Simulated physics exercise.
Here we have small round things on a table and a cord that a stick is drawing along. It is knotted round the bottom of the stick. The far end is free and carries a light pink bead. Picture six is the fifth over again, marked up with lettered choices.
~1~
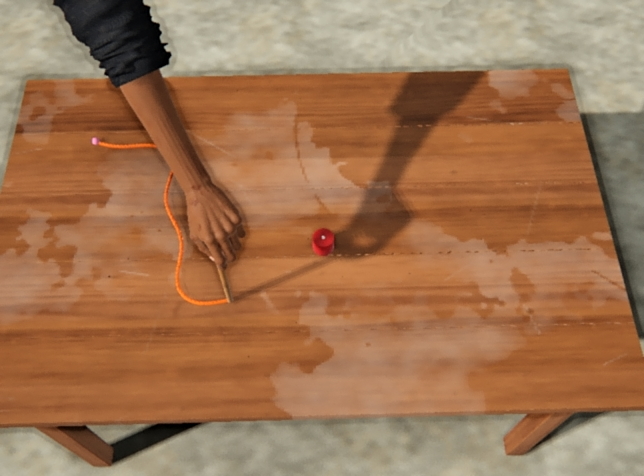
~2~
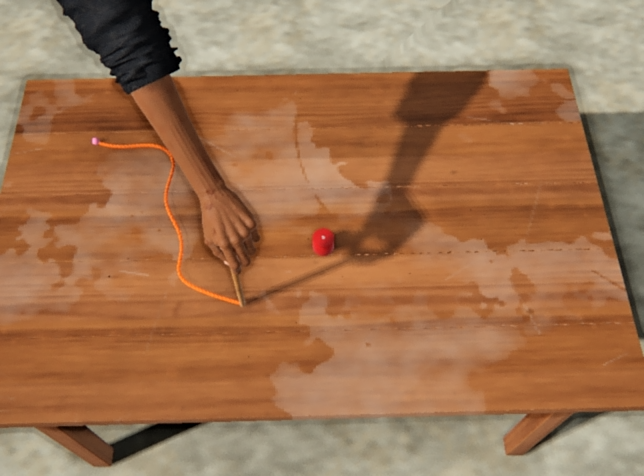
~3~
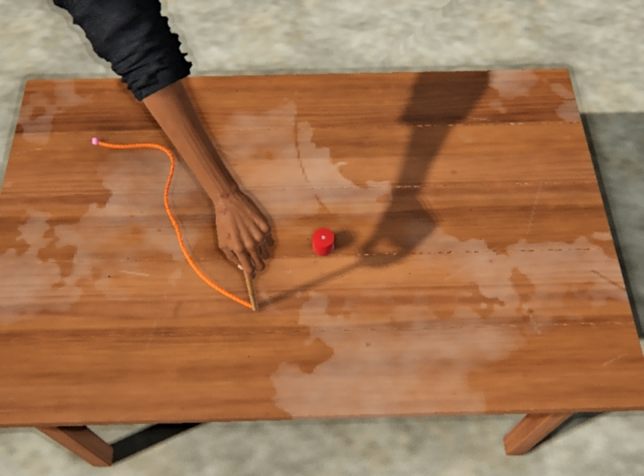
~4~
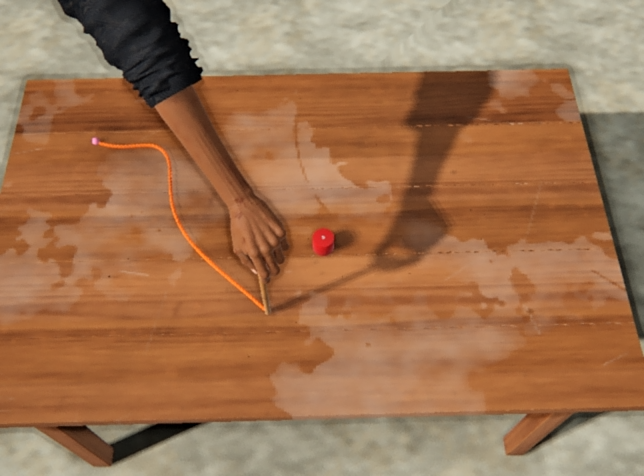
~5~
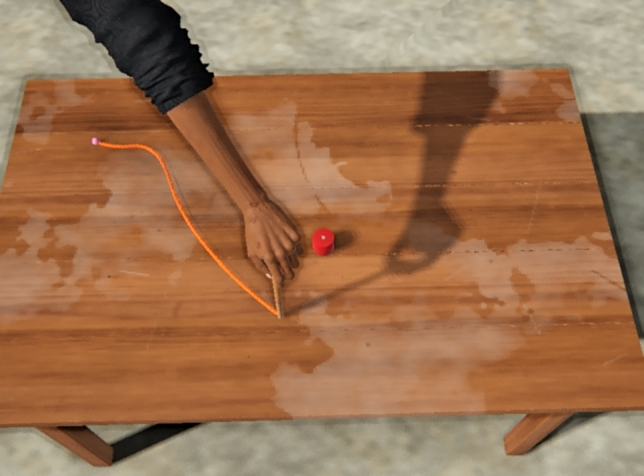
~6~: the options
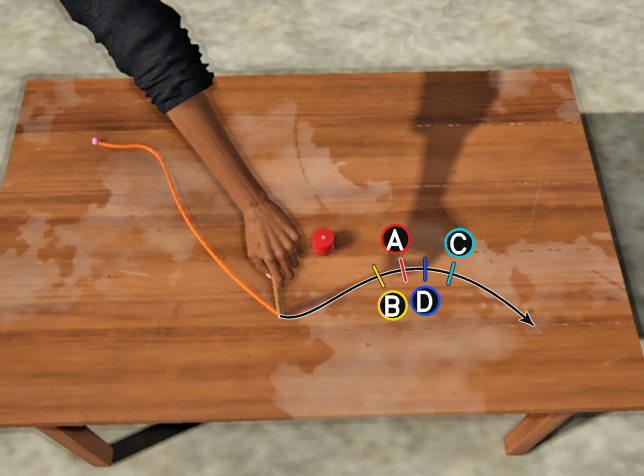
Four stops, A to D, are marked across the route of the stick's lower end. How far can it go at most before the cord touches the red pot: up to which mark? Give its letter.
Up to mark B.
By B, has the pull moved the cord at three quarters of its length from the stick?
By then, yes.
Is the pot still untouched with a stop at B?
Yes.
On the marked copy, A at (403, 270); B at (379, 276); C at (451, 274); D at (425, 269); the route from (281, 316) via (410, 269) to (533, 325).
With B. Early on, foot of the stick (317, 309), middle of the cord (197, 223), free end (103, 143).
Further on, foot of the stick (351, 290), middle of the cord (212, 229), free end (115, 146).
At the end, foot of the stick (379, 277), middle of the cord (231, 231), free end (127, 153); nothing has been touched.
As for the rest, A brings the cord against the pot; C brings the cord against the pot; D brings the cord against the pot.
